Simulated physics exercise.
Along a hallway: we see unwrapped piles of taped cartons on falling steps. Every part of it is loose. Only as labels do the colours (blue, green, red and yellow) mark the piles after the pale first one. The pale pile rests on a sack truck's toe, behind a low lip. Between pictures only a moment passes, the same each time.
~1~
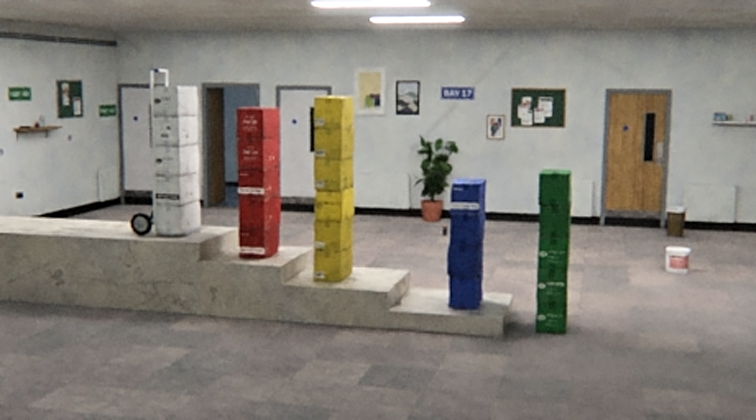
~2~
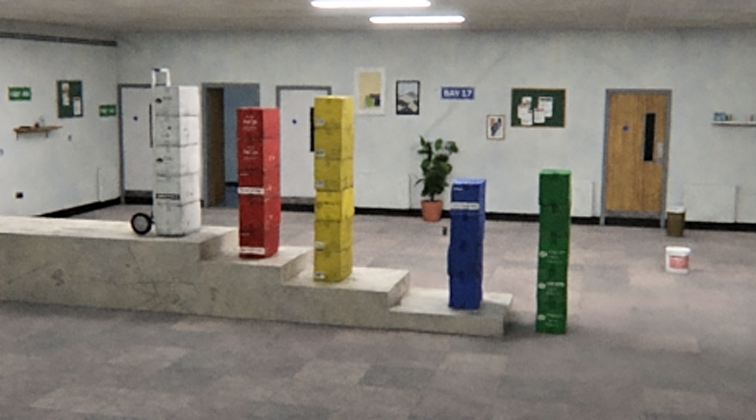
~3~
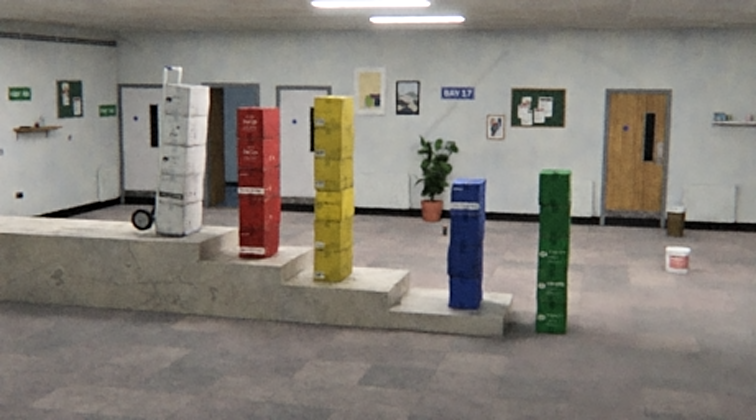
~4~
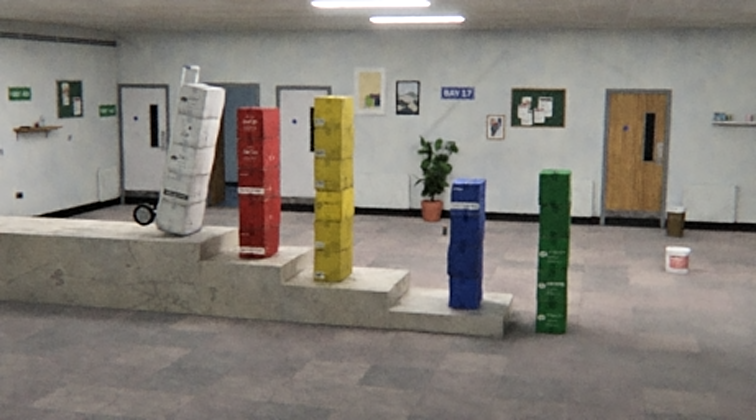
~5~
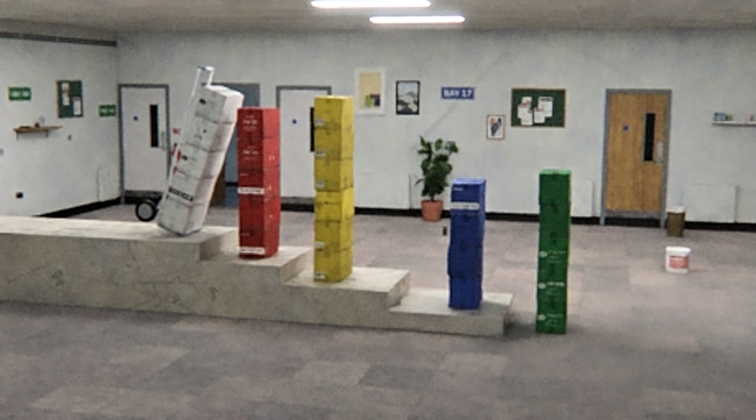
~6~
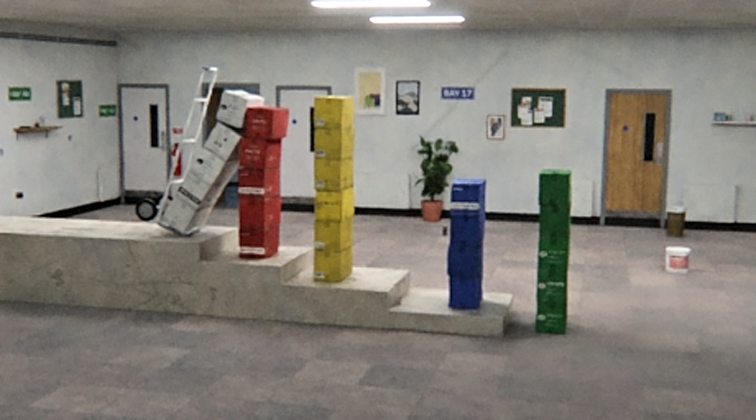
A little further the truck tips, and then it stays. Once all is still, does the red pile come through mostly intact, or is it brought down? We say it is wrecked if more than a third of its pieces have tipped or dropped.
It is brought down.
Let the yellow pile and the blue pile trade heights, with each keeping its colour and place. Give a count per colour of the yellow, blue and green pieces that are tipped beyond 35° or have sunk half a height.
It comes to yellow 3, then blue 5, then green 5.
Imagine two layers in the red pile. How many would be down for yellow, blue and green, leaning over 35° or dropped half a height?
Yellow 6, blue 4, green 4.
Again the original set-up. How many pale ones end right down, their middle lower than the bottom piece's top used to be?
I make it 5 all told.
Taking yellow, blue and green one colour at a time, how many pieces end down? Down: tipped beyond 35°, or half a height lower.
Pile by pile, yellow 6, blue 3, green 5.
Soon after the last picture, 5 of the pale pile down; none of the 5 red cartons down (0 of 20 in all colours); top red carton leaning a little, a little lower; top yellow carton leaning a little.
A little later, 5 of the pale pile down; 4 of the 5 red cartons down (9 of 20 in all colours); top red carton leaning steeply, some two heights lower; top yellow carton leaning steeply, about its own height lower.
Later still, 5 of the pale pile down; 4 of the 5 red cartons down (18 of 20 in all colours); top red carton leaning a little, some three heights lower; top yellow carton leaning well over, some three heights lower.
At rest, 5 of the pale pile down; 4 of the 5 red cartons down (18 of 20 in all colours); top red carton leaning a little, some three heights lower; top green carton on its side. As the last picture would show them, middles, top red carton near (484, 227).
